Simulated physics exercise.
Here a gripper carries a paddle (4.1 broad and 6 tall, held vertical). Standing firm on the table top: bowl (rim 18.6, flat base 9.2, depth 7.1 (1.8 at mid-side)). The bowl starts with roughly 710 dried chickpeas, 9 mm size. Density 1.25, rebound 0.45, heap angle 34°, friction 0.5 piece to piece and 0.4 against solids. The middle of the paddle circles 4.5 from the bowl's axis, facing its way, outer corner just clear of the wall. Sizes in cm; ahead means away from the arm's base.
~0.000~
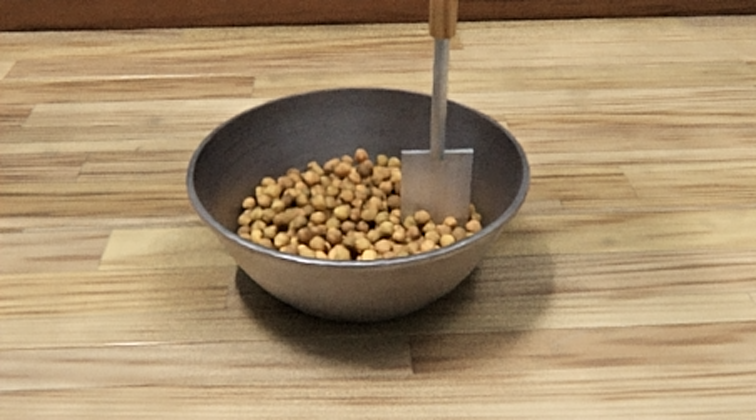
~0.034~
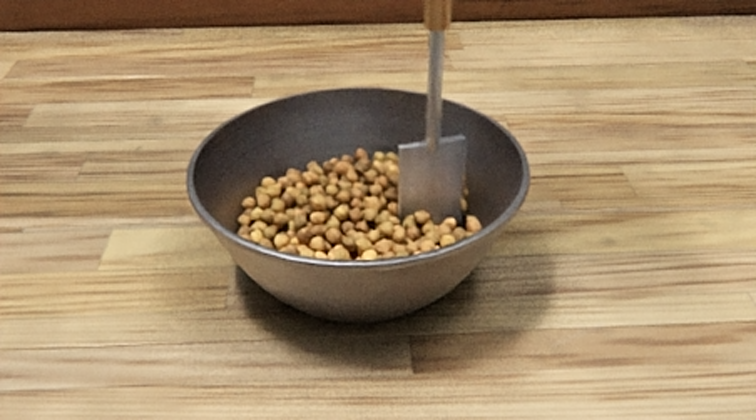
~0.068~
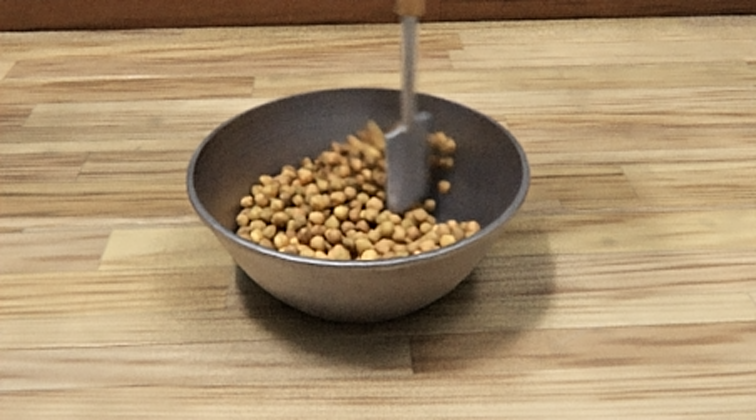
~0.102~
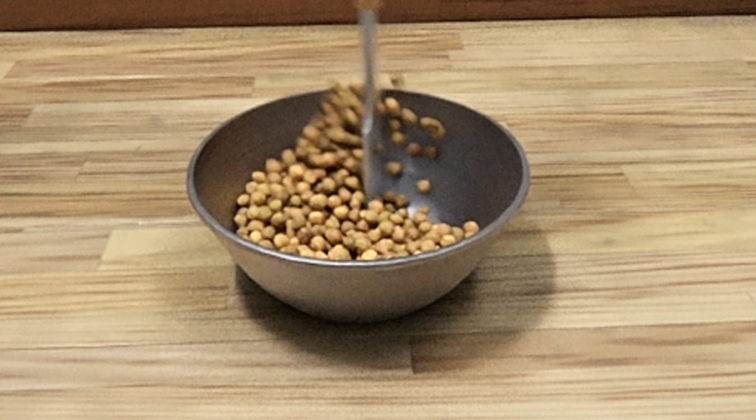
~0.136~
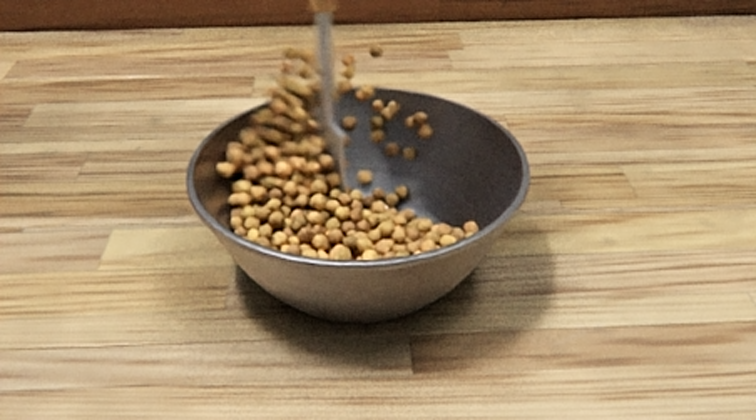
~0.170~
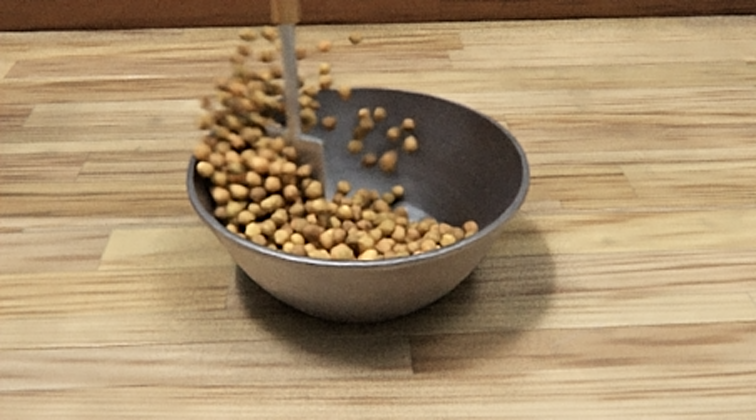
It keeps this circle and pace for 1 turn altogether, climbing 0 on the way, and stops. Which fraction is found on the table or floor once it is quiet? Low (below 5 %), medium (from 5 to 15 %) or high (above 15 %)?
A high share, above 15 %, ends on the table or floor.
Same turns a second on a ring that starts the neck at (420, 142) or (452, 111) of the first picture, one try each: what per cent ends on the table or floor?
Some 10 and 20 per cent.
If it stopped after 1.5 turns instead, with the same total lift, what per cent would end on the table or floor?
Then about 35 per cent.
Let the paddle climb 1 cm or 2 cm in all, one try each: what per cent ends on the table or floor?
Some 20 and 15 per cent.
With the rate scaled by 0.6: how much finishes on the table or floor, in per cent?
Some 5 per cent.
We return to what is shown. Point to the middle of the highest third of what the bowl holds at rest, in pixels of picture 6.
Near (414, 178).
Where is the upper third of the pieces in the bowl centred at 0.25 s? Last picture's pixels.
At about (289, 230).
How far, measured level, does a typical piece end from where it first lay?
Some 9 cm.
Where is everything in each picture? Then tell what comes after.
The paddle neck at (438, 128), 0° round; upper third of the load around (354, 219), from x 245 to 475, top at y 155; 713 in the bowl, in the first picture.
The paddle neck at (434, 119), 14° round; upper third of the load around (357, 215), from x 245 to 475, top at y 155, in the second picture.
The paddle neck at (408, 102), 47° round; upper third of the load around (354, 197), from x 245 to 475, top at y 125, in the third picture.
The paddle neck at (369, 95), 80° round; upper third of the load around (335, 179), from x 240 to 470, top at y 80, in the fourth picture.
The paddle neck at (327, 98), 113° round; upper third of the load around (299, 167), from x 225 to 470, top at y 50; 709 in the bowl, 4 in flight or on the tool, in the fifth picture.
The paddle neck at (293, 111), 146° round; upper third of the load around (265, 164), from x 205 to 475, top at y 35; 695 in the bowl, 18 in flight or on the tool, in the sixth picture.
After 0.25 s, 224° round, highest piece 11 above the table; 648 in the bowl, 1 on the table or floor, 64 in flight or on the tool.
After 0.33 s, 302° round, highest piece 11 above the table; 590 in the bowl, 43 on the table or floor, 80 in flight or on the tool.
After 0.57 s, 0° round, highest piece 8 above the table; 527 in the bowl, 184 on the table or floor, 2 in flight or on the tool.
After 1.27 s, 0° round, highest piece 7 above the table; 526 in the bowl, 187 on the table or floor.
In the end, 526 in the bowl, 187 on the table or floor. That is 26 % on the table or floor.
